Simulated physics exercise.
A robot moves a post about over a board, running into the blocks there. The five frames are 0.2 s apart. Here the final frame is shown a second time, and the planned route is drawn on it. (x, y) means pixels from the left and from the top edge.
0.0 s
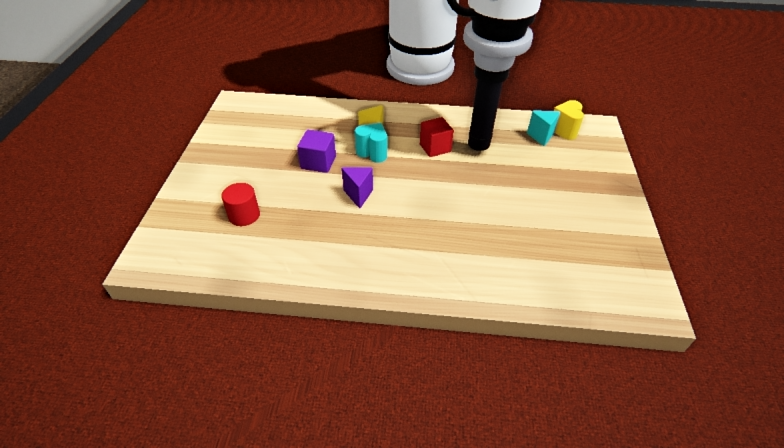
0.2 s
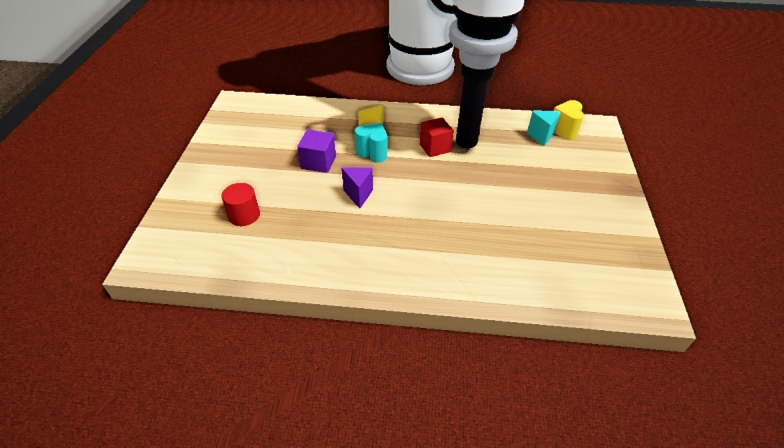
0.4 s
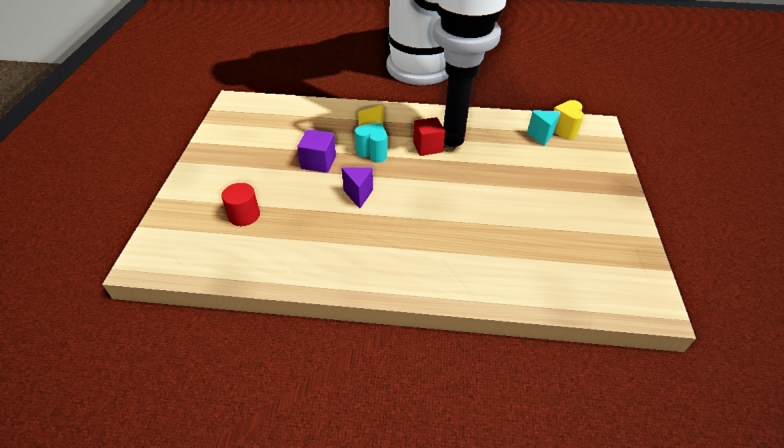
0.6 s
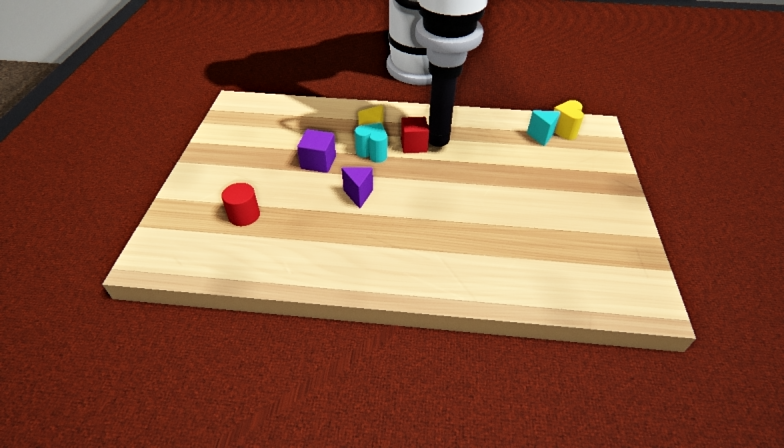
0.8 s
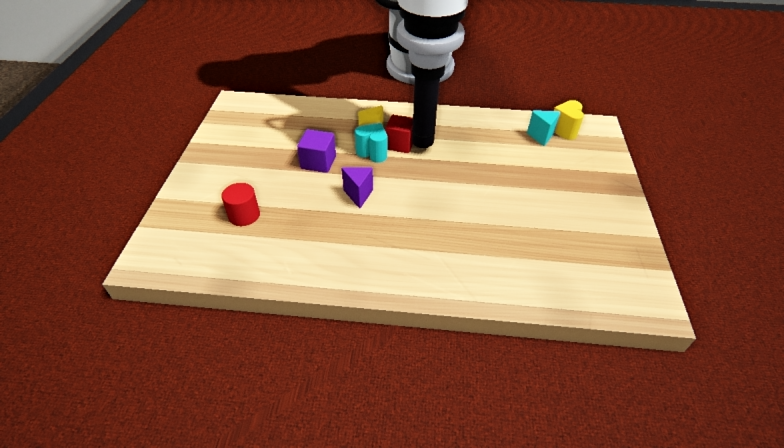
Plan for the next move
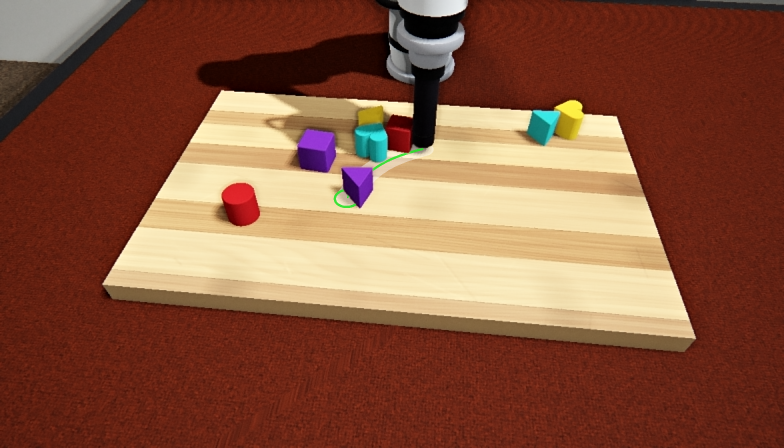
A black post on a robot arm moved left across the wooden board and pushed the red block over beside the turquoise one, while the other colored blocks around them stayed put.
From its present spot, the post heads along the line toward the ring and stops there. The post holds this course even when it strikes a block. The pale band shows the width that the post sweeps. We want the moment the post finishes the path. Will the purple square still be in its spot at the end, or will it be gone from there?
Once the path ends, it is where it was.
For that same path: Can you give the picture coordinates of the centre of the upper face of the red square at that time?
Near (385, 121).
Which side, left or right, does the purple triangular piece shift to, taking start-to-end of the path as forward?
It moves left.
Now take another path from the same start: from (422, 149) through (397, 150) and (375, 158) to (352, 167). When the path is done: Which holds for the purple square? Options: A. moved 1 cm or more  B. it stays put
Answer: A.
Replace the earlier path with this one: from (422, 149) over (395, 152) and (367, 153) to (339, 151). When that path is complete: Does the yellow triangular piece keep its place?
In short: No.
The line goes from (422, 149) through (392, 159) and (366, 176) to (347, 198).
On the path given first. One third of the way, post at (391, 152); turquoise heart-shaped block at (364, 131), turned 20° anticlockwise; red square at (385, 121), turned 40° clockwise.
Two thirds of the way, post at (366, 169); turquoise heart-shaped block at (356, 132), turned 20° clockwise; red square at (385, 121), turned 40° clockwise.
At the end, post at (347, 191); purple square unmoved; purple triangular piece at (349, 192), turned 25° anticlockwise; turquoise heart-shaped block at (356, 132), turned 20° clockwise; red square at (385, 121), turned 40° clockwise.
